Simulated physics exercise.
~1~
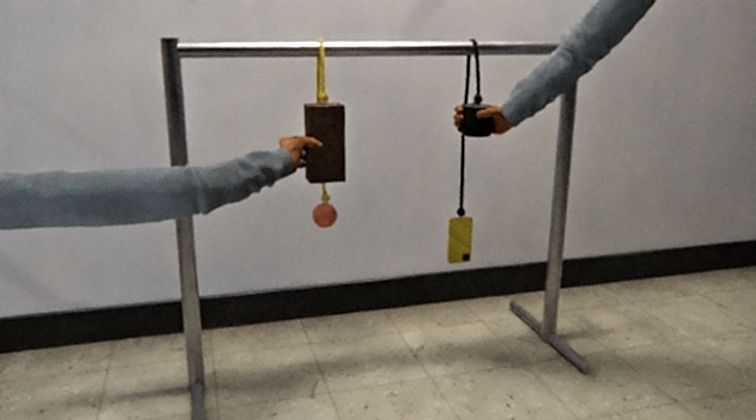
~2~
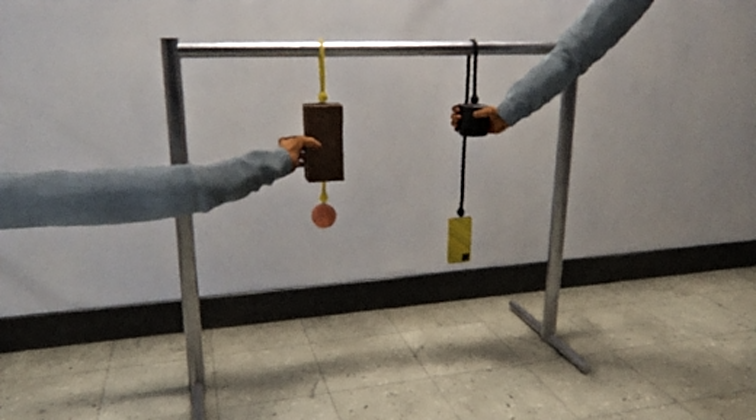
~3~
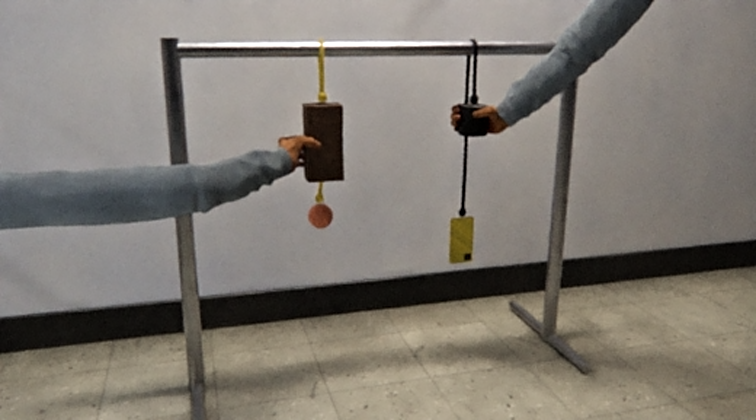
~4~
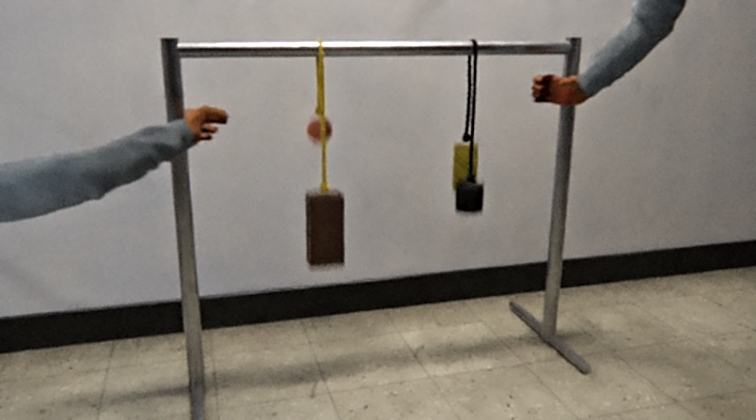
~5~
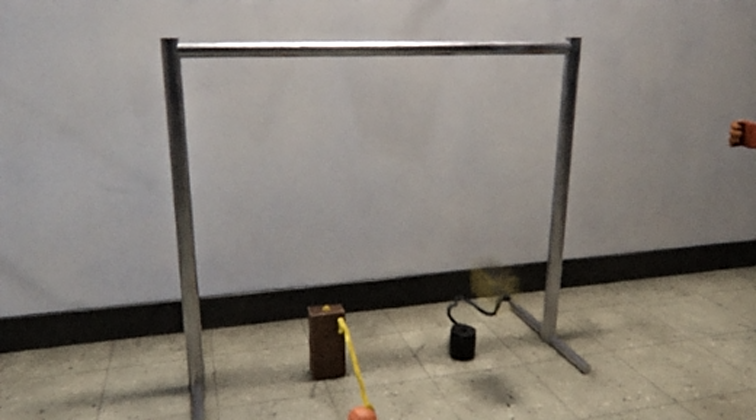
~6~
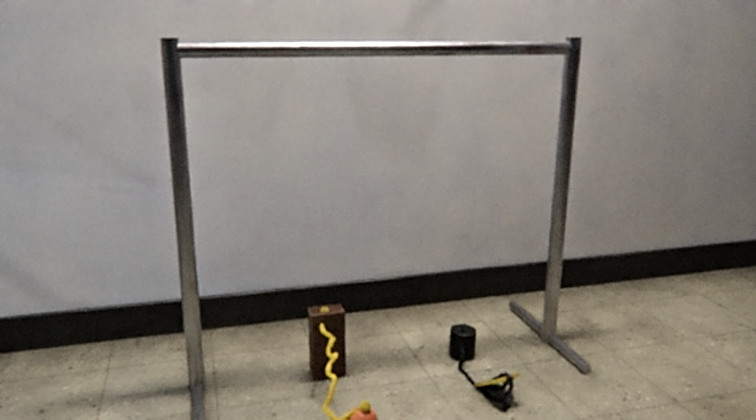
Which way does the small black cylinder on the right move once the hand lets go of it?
It moves down, dropping from below the rail until it comes to rest on the floor.
